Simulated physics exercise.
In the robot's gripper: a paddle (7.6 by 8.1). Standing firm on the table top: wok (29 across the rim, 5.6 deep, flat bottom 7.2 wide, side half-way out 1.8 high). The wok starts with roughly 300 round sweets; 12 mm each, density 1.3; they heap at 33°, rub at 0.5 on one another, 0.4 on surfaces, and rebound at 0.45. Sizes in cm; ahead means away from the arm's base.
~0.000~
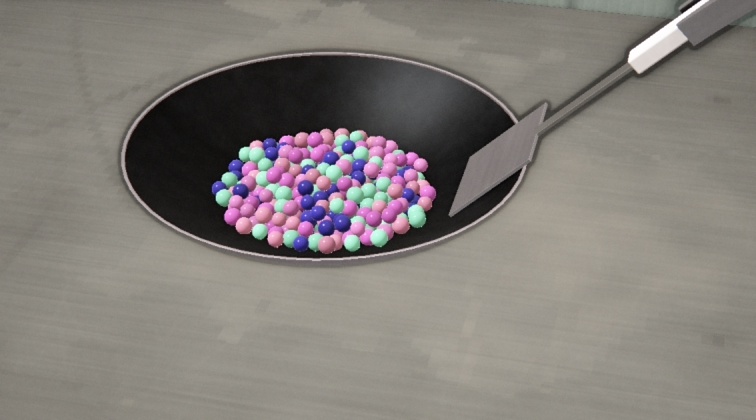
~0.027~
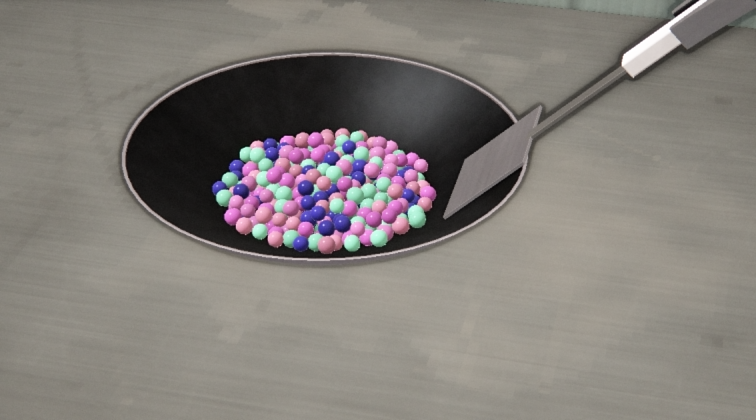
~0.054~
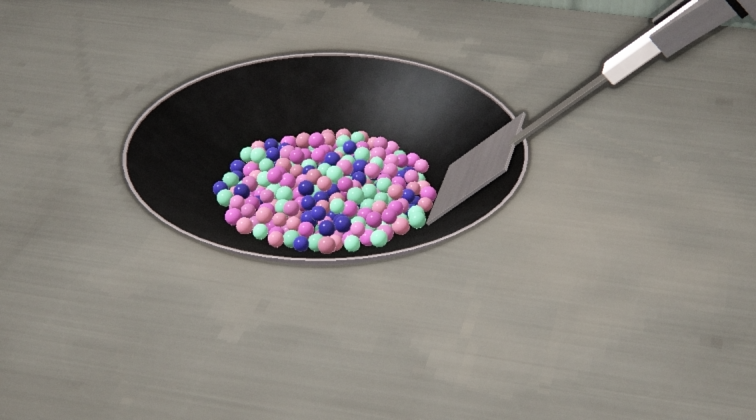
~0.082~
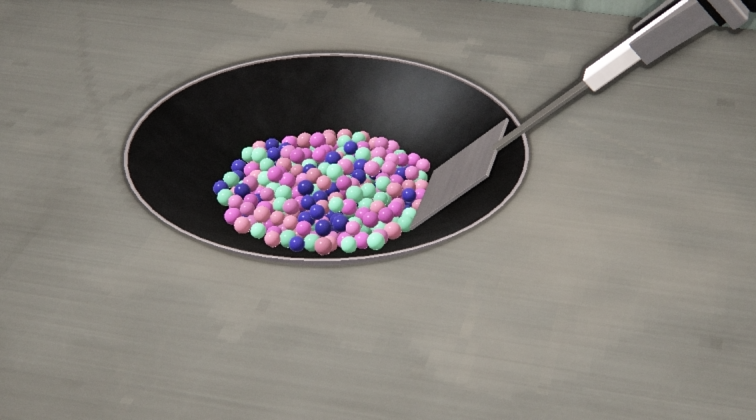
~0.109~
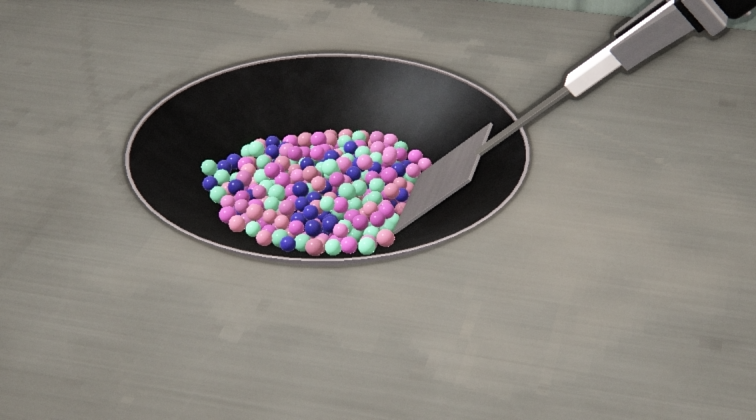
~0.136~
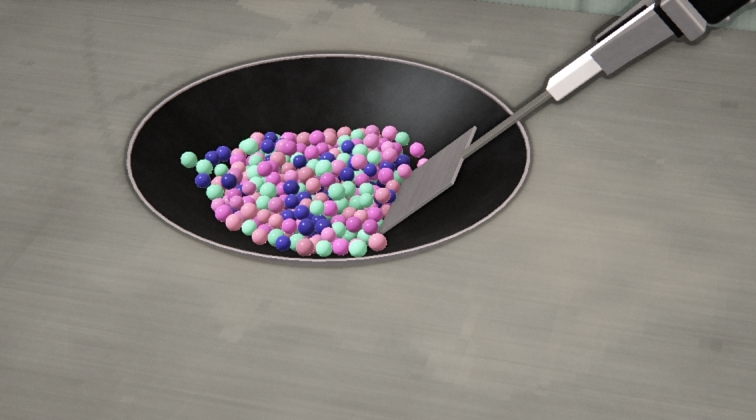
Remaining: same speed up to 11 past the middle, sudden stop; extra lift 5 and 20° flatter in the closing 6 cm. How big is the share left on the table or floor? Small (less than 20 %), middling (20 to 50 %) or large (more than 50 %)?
Share on the table or floor: Small (less than 20 %).
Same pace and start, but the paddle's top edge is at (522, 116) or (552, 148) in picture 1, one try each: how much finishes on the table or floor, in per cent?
Some 15 and 15 per cent.
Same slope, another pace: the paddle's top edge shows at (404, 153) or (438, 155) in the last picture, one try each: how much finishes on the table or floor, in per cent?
Some 35 and 25 per cent.
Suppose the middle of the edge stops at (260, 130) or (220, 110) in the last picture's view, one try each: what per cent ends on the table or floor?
Some 0 and 5 per cent.
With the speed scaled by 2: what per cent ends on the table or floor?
About 40 per cent.
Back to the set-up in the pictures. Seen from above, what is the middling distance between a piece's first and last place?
About 6 cm.
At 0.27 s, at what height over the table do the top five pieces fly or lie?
Some 5 cm.
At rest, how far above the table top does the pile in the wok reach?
About 6.0 cm.
After 0.27 s, sloping 45°, highest piece 6 above the table; 302 in the wok.
After 0.39 s, sloping 38°, highest piece 7 above the table; 300 in the wok, 2 on the blade or in flight.
After 0.66 s, sloping 25°, highest piece 6 above the table; 264 in the wok, 38 on the table or floor.
After 1.71 s, sloping 25°, highest piece 5 above the table; 263 in the wok, 39 on the table or floor.
At rest, 263 in the wok, 39 on the table or floor. That is 13 % on the table or floor.
